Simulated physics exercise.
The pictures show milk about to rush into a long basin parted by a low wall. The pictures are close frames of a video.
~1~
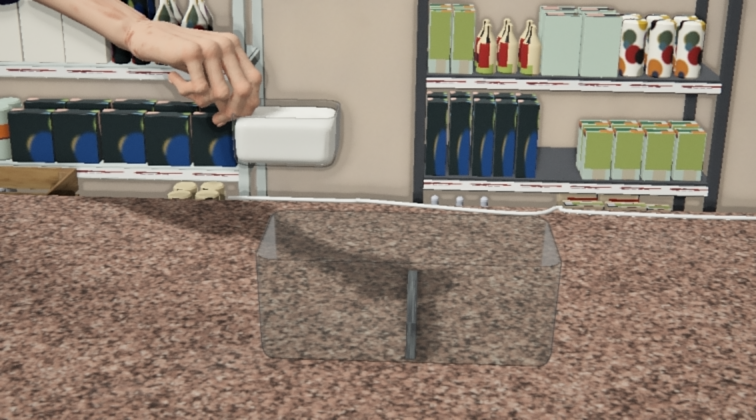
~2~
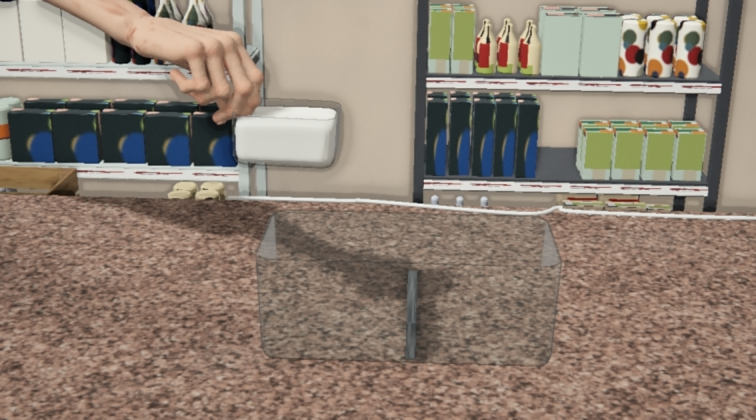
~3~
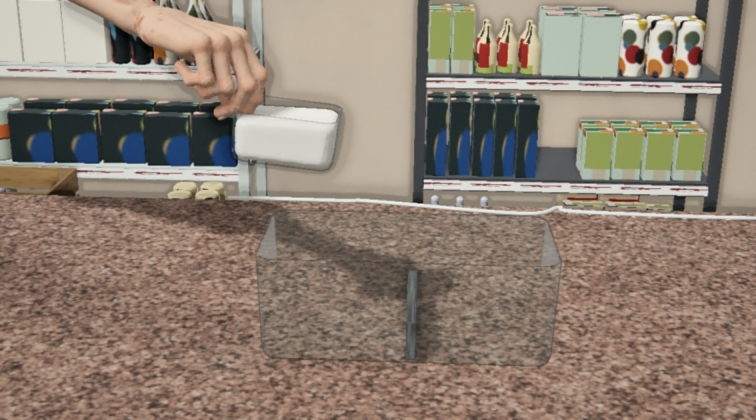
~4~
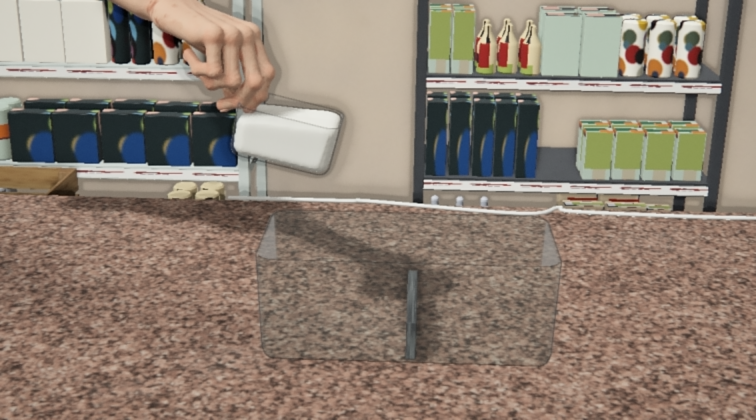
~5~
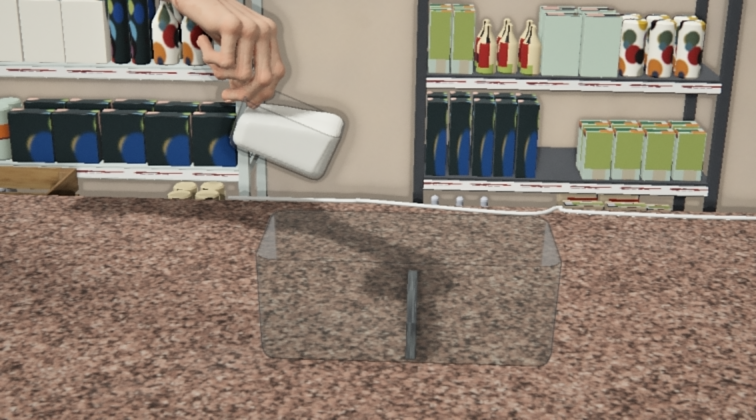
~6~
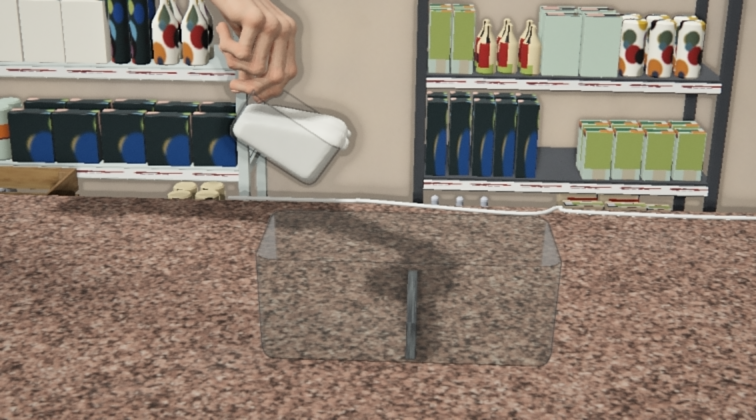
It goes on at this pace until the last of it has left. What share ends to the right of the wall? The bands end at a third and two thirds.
The share right of the wall is under a third.
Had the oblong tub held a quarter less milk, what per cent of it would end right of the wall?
Some 5 per cent.
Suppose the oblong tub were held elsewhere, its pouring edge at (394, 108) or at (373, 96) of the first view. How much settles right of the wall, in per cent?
Near 85 % and 75 %.
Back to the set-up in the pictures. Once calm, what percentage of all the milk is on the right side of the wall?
Roughly 5 in a hundred.
A moment on, the oblong tub is tipped on its side and 19 per cent is still to pour, 35 is left of the wall and 0 right of it.
Next, the oblong tub is tipped on its side and 6 per cent is still to pour, 89 is left of the wall and 0 right of it.
Then the oblong tub is tipped on its side and 2 per cent is still to pour, 89 is left of the wall and 4 right of it.
Later the oblong tub is tipped on its side and 1 per cent is still to pour, 90 is left of the wall and 6 right of it.
Finally, 92 per cent lies left of the wall, 6 right of it and 2 outside.
